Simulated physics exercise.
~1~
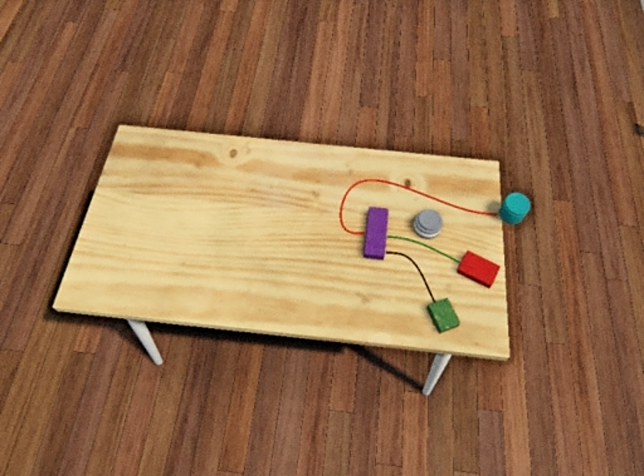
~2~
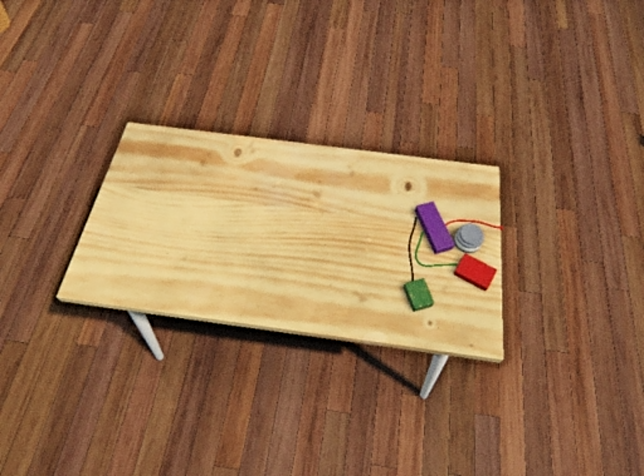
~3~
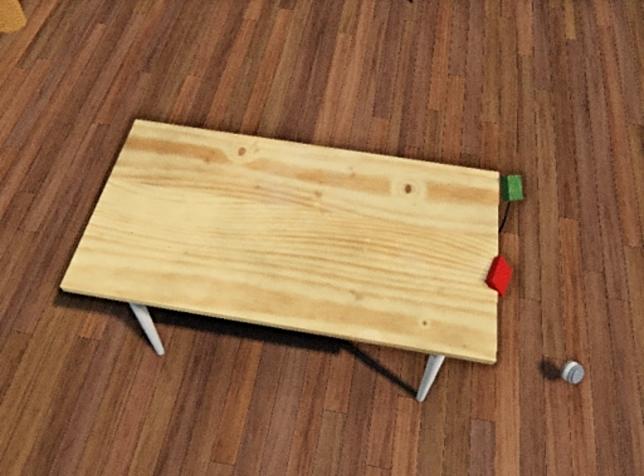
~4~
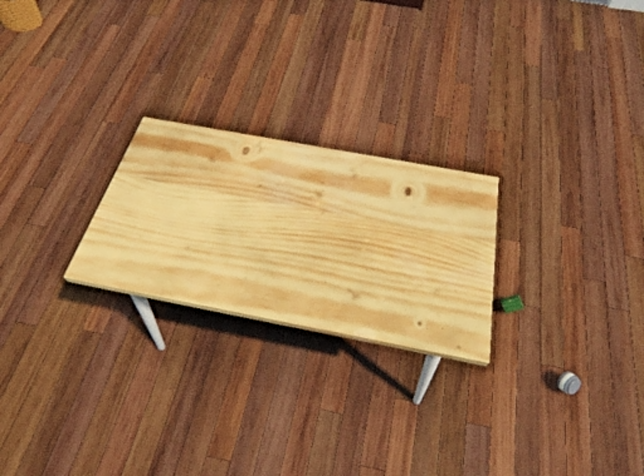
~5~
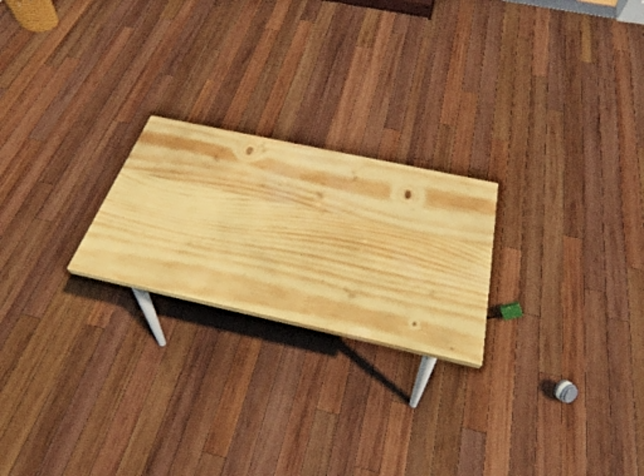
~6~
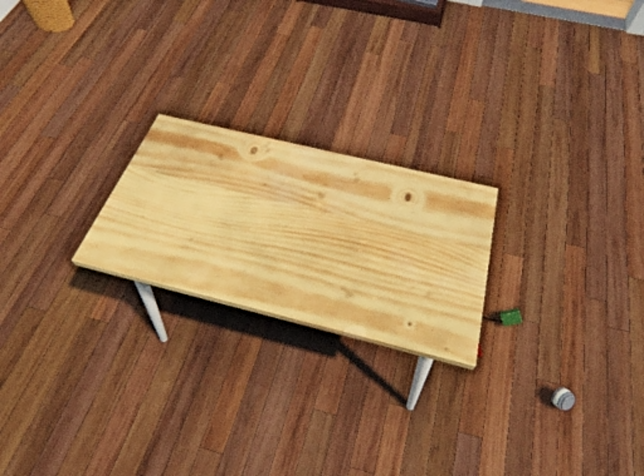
A teal cylinder drops off the right edge of a wooden table, its red cable dragging a purple block rightward, and the block, a grey jar, a green box and a red box all follow over the edge, leaving the tabletop bare with the jar on the floor.
